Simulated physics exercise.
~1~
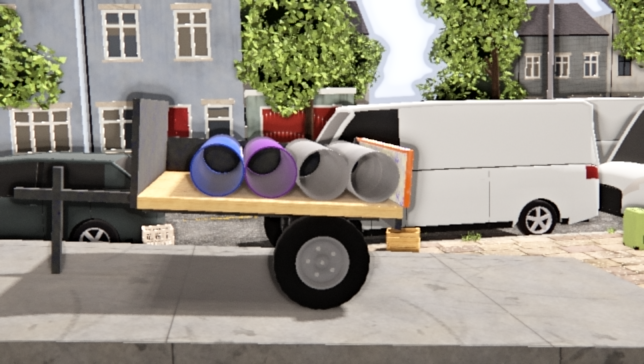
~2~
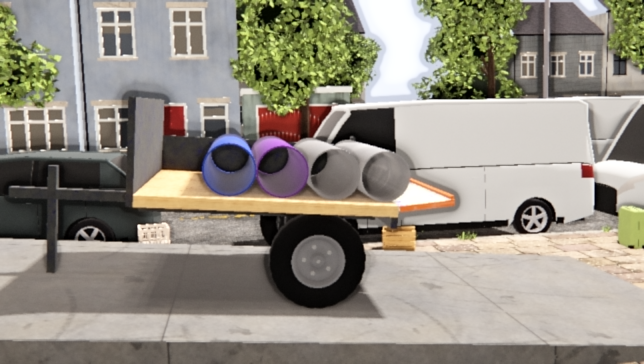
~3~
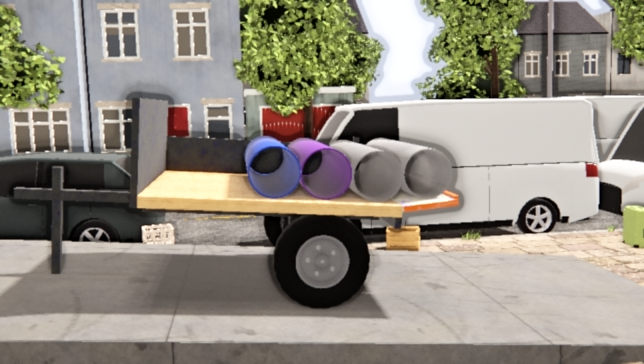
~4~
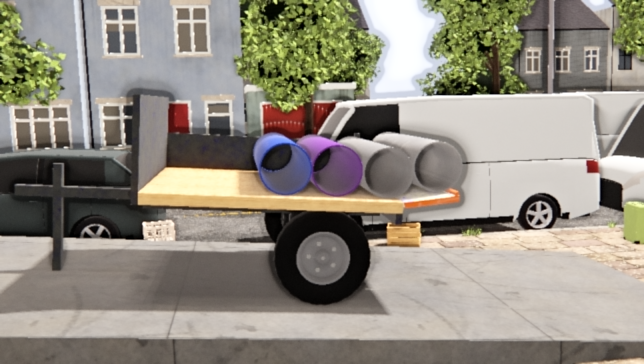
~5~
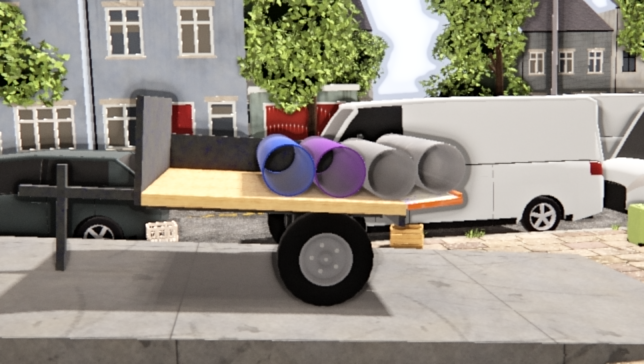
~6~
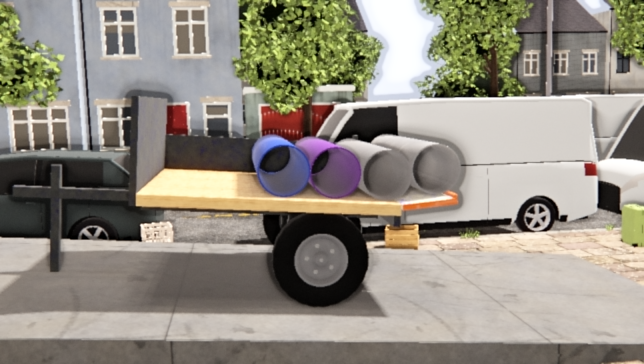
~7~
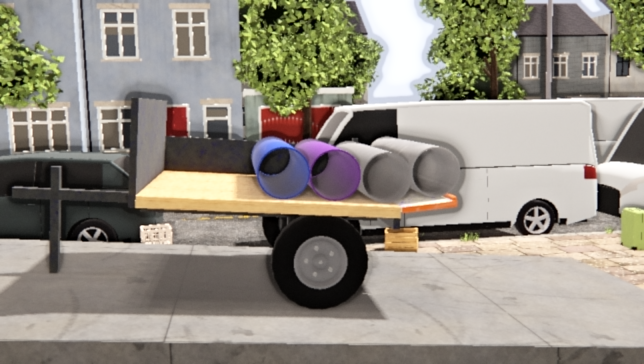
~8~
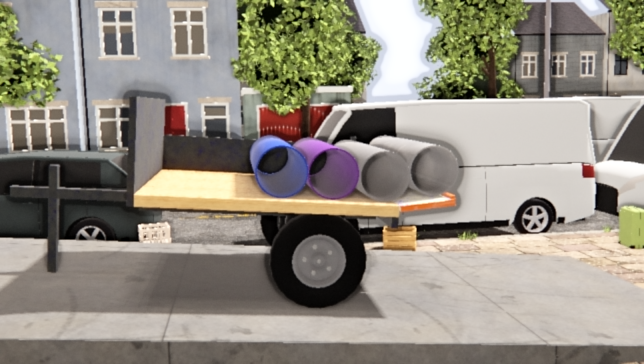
The video shows a tilted trailer on a street, loaded with four plastic pipes, including a blue and a purple one. The tailgate drops open, the pipes roll right together onto it, and they come to rest at its outer end, with all four still aboard.
